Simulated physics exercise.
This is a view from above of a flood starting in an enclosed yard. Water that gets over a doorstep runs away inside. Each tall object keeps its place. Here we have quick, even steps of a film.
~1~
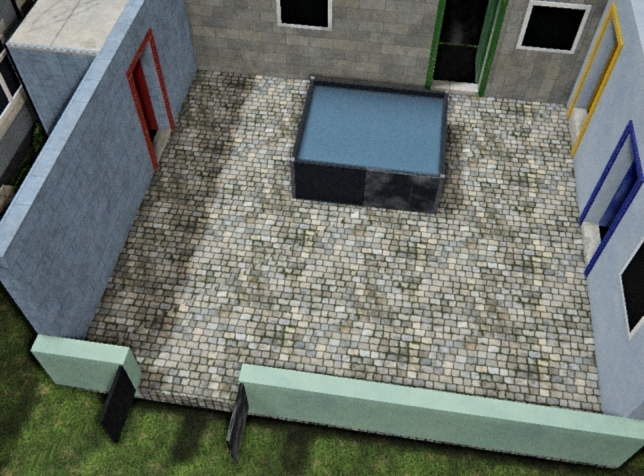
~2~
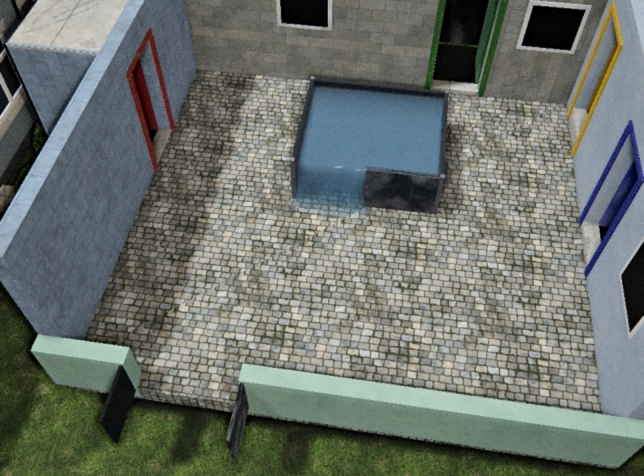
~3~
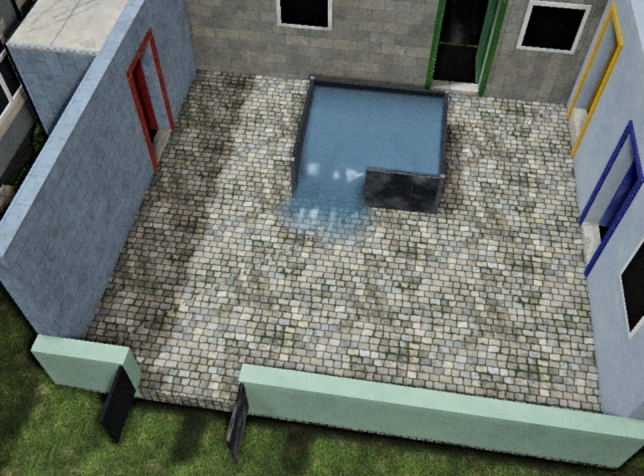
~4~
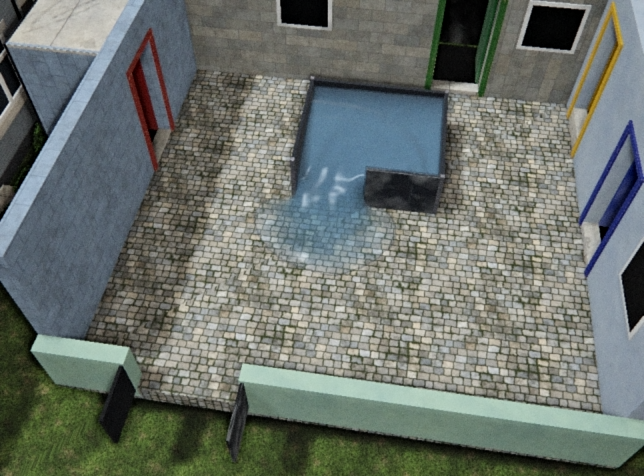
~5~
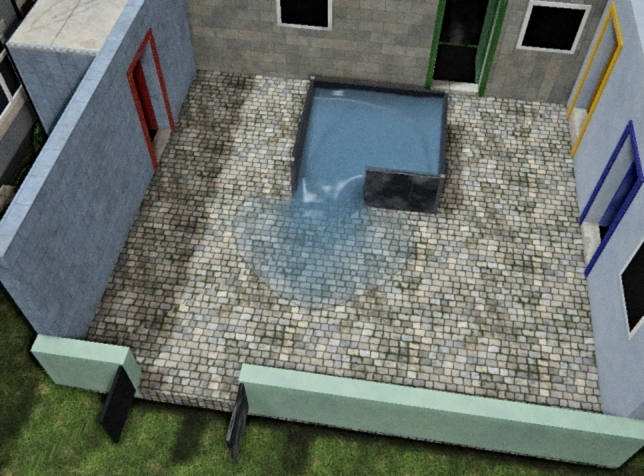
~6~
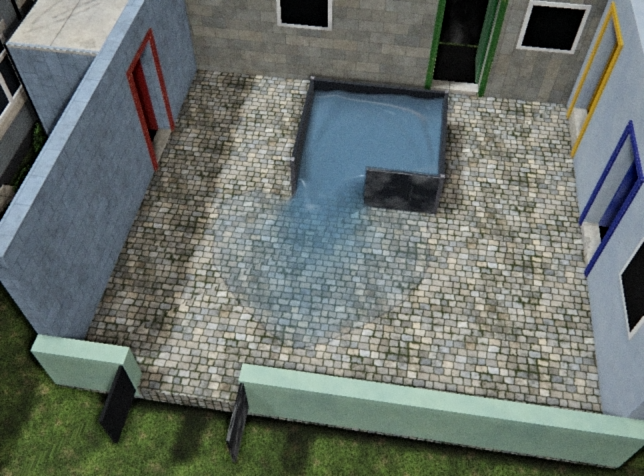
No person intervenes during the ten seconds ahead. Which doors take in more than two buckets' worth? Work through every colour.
The red door does not; the green door does not; the blue door does not; the yellow door does not.
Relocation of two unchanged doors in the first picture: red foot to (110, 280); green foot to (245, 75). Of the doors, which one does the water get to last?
The last to get wet is the green-painted one.
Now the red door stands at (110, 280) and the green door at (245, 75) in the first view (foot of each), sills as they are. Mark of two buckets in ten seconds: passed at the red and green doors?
The red one overflows, while the green one does not overflow.
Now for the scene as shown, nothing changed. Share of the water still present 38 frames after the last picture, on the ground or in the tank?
I'd say roughly 76 percent.
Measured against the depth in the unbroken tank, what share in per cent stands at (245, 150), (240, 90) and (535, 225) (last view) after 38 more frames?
2, 0 and 4 per cent, roughly.
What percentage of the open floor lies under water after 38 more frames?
My best guess is some 75 %.
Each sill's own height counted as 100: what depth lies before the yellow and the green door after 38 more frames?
The first sits near 10 in a hundred and the second near 0 in a hundred.
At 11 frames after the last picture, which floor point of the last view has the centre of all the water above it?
About (335, 224).
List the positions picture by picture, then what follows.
Still water in the tank at (373, 128), in the first frame.
Water pours out at (330, 189) and has run to (291, 199), in the second frame.
Water pours out at (330, 190) and has run to (357, 239), in the third frame.
Water pours out at (330, 191) and has run to (337, 270), in the fourth frame.
The front is at (315, 305), out from the gap at (330, 191), in the fifth frame.
The front is at (295, 342), out from the gap at (330, 190), in the sixth frame.
A moment on, water covers 30 % of the floor; the red door not reached, the green door not reached, the blue door not reached, the yellow door not reached.
Next, water covers 40 % of the floor; the red door not reached, the green door not reached, the blue door not reached, the yellow door not reached.
Then, water covers 45 % of the floor; the red door not reached, the green door not reached, the blue door not reached, the yellow door not reached.
Later, water covers 75 % of the floor; the red door wet at the sill, nothing in, the green door not reached, the blue door wet at the sill, nothing in, the yellow door wet at the sill, nothing in.
In the end, water covers 95 % of the floor; the red door wet at the sill, nothing in, the green door wet at the sill, nothing in, the blue door wet at the sill, nothing in, the yellow door wet at the sill, nothing in.
